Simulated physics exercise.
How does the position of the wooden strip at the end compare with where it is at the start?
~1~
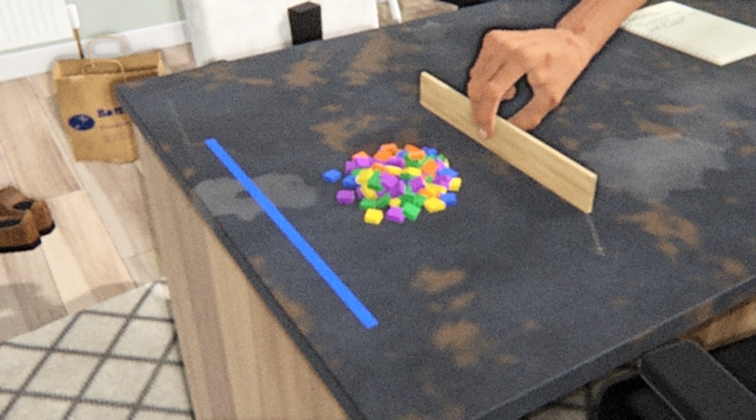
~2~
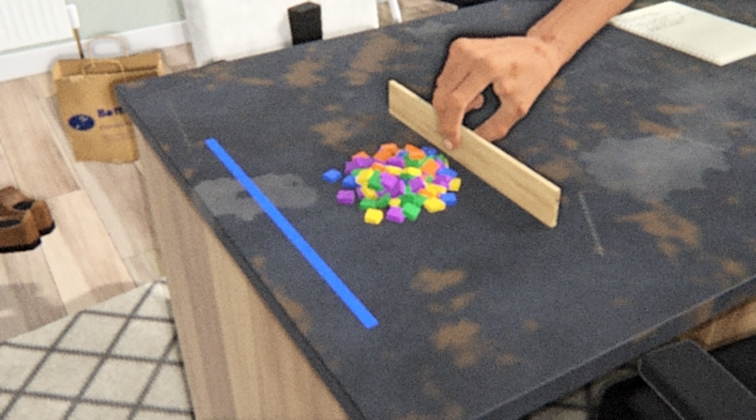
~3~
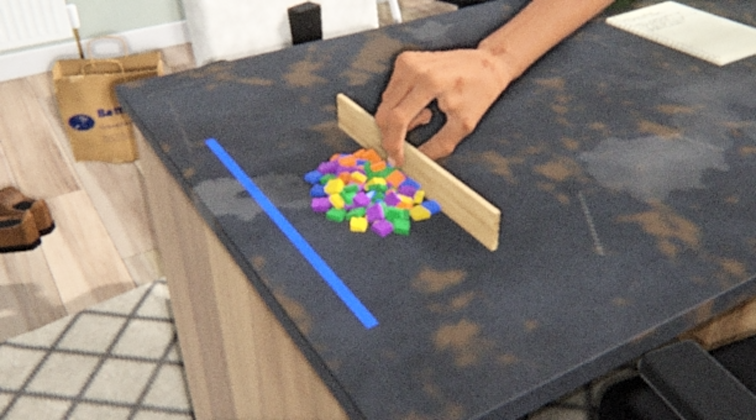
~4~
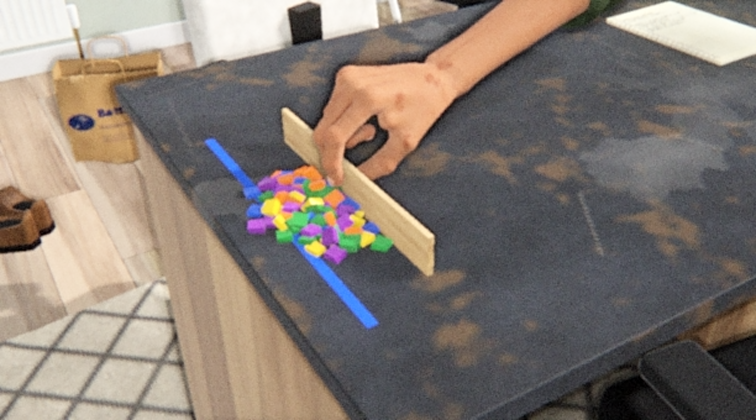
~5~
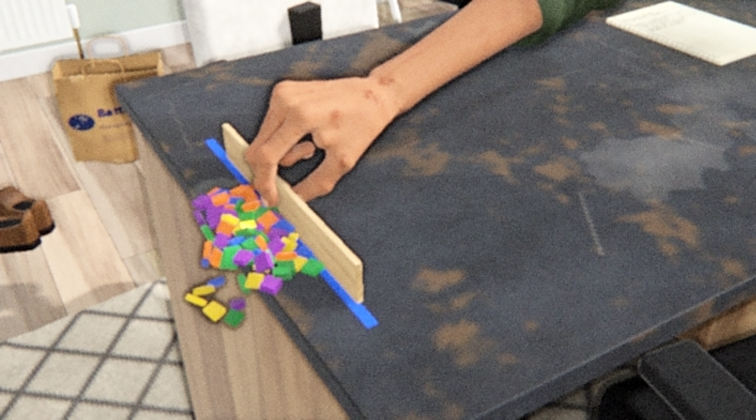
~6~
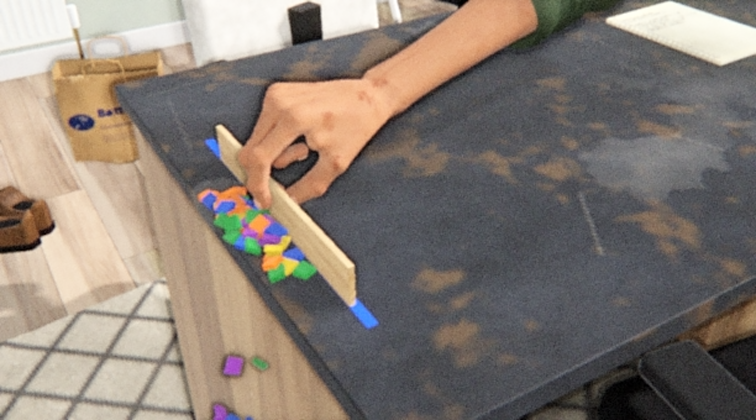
At the start the strip stands to the right of the colourful pieces, well away from the blue tape. At the end it is much further left and a little lower in view, standing on the blue tape near the table's edge.
